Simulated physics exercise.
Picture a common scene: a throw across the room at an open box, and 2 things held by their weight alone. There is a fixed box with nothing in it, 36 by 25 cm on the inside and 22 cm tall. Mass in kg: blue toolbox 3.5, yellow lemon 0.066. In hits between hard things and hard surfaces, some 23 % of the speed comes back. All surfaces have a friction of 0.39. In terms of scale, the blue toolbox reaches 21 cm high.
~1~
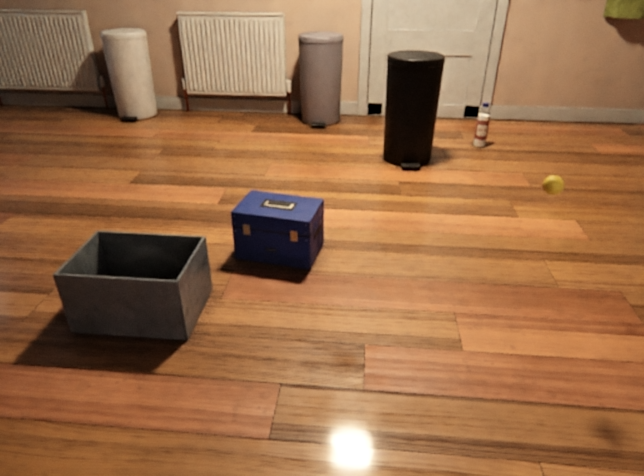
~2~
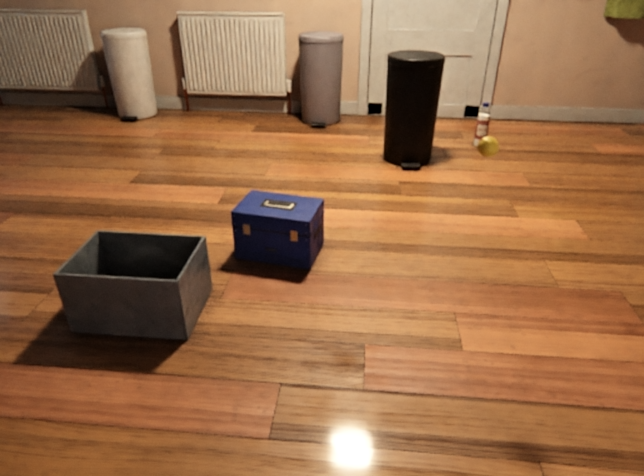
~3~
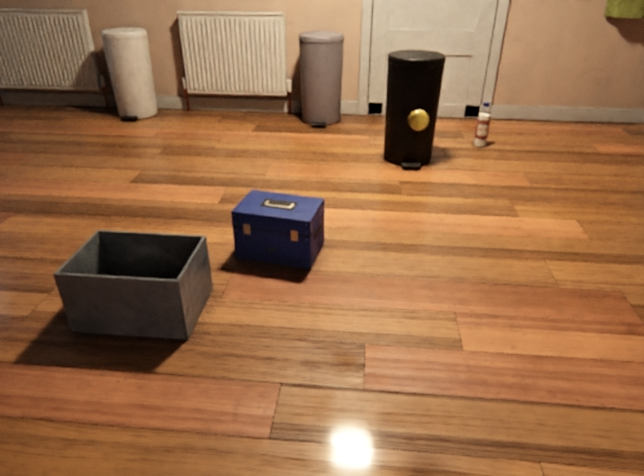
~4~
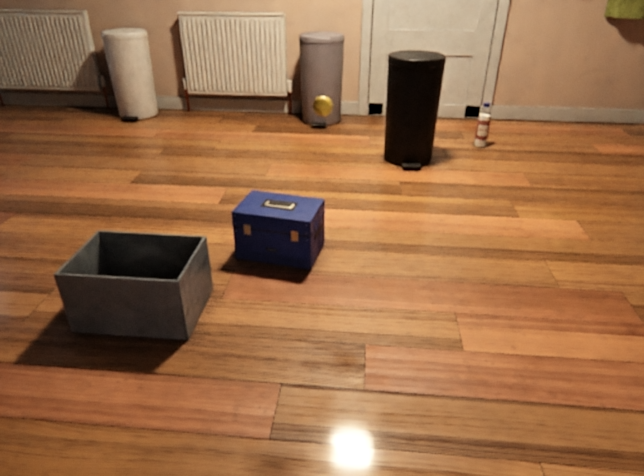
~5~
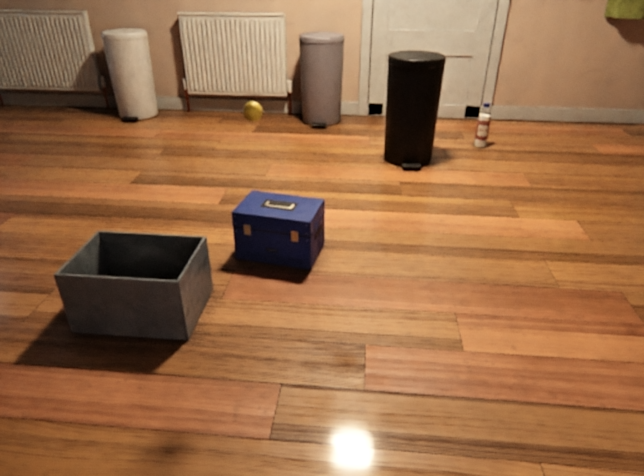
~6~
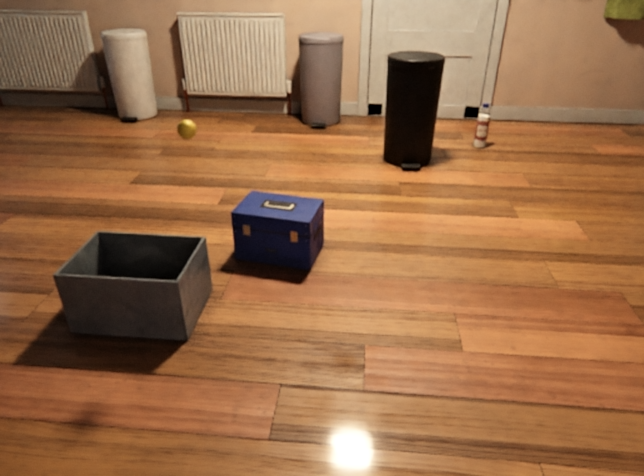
At the start, a yellow lemon is in the air at the right of a wood-floored room, with an open grey box and a blue toolbox at left. It moves left and rises, passing in front of the black bin, then the grey bin, before dipping slightly beneath the radiator toward the white bin.
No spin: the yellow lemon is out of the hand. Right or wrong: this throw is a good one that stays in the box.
Wrong, it ends outside.
Then, 0.20 s later than the last frame, lemon outside, 40 cm from the box's middle; yellow lemon near (22, 252).
Then, 0.40 s later than the last frame, lemon outside, 87 cm from the box's middle.
Then, 0.70 s later than the last frame, lemon outside, 131 cm from the box's middle.
When it is over, lemon outside, 144 cm from the box's middle; blue toolbox within 10 cm of the start.
